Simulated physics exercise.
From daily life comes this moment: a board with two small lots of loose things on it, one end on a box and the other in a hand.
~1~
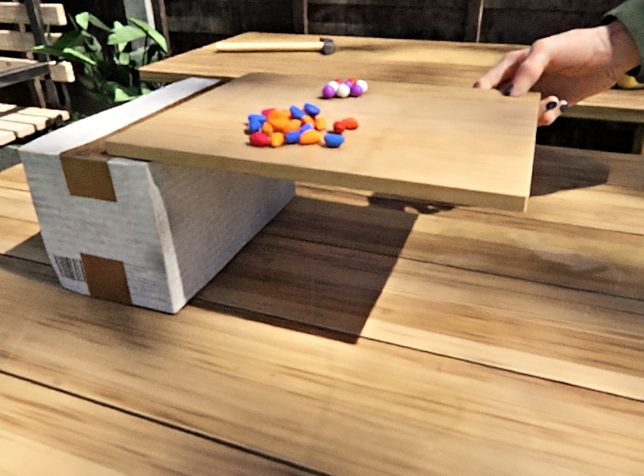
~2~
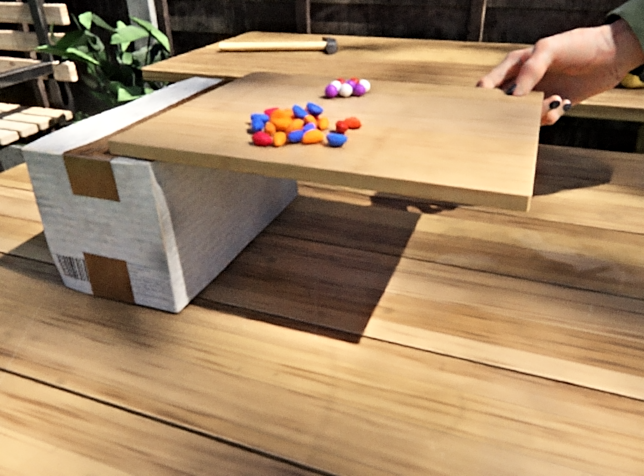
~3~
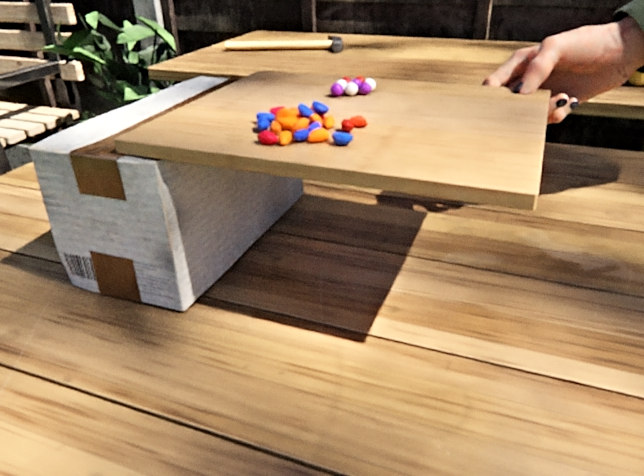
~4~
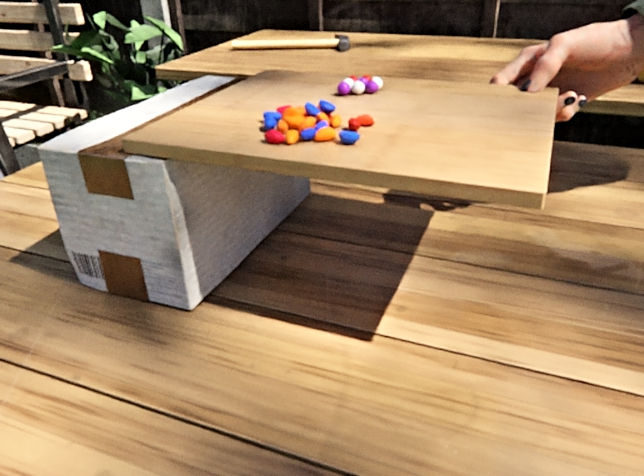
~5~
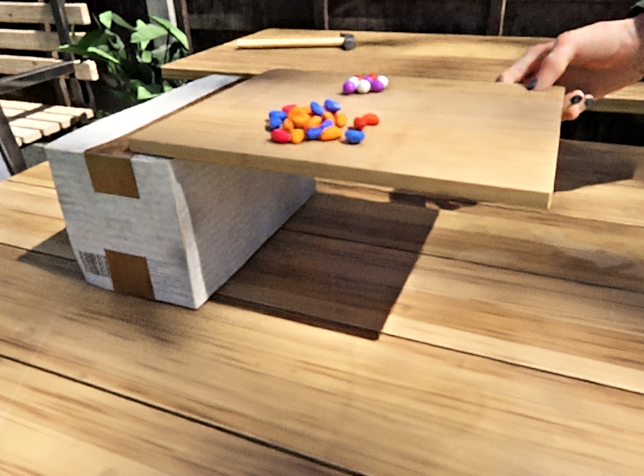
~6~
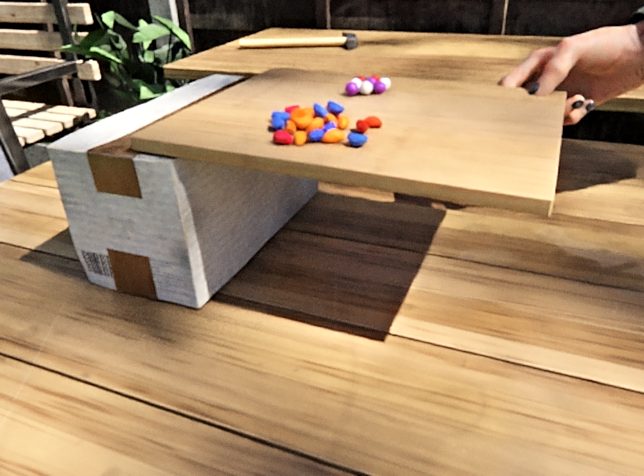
Hand holding one end of a wooden board resting on a white box, colourful small pieces on top, all staying nearly still.
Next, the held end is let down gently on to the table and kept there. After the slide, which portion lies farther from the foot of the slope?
Answer: The farther-off portion.
Then, 0.38 s after the last picture, board sloping at 10°; near portion all still on the board; far portion all still on the board.
Then, 0.85 s after the last picture, board sloping at 22°; near portion all still on the board; far portion mostly less than half a board's length out.
Then, 1.37 s after the last picture, board resting at 32°; near portion mostly less than half a board's length out; far portion mostly up to a board's length out.
By the end, board resting at 32°; near portion mostly less than half a board's length out; far portion mostly more than two board lengths out, about two thirds gone off the table; the far portion has gone farther.
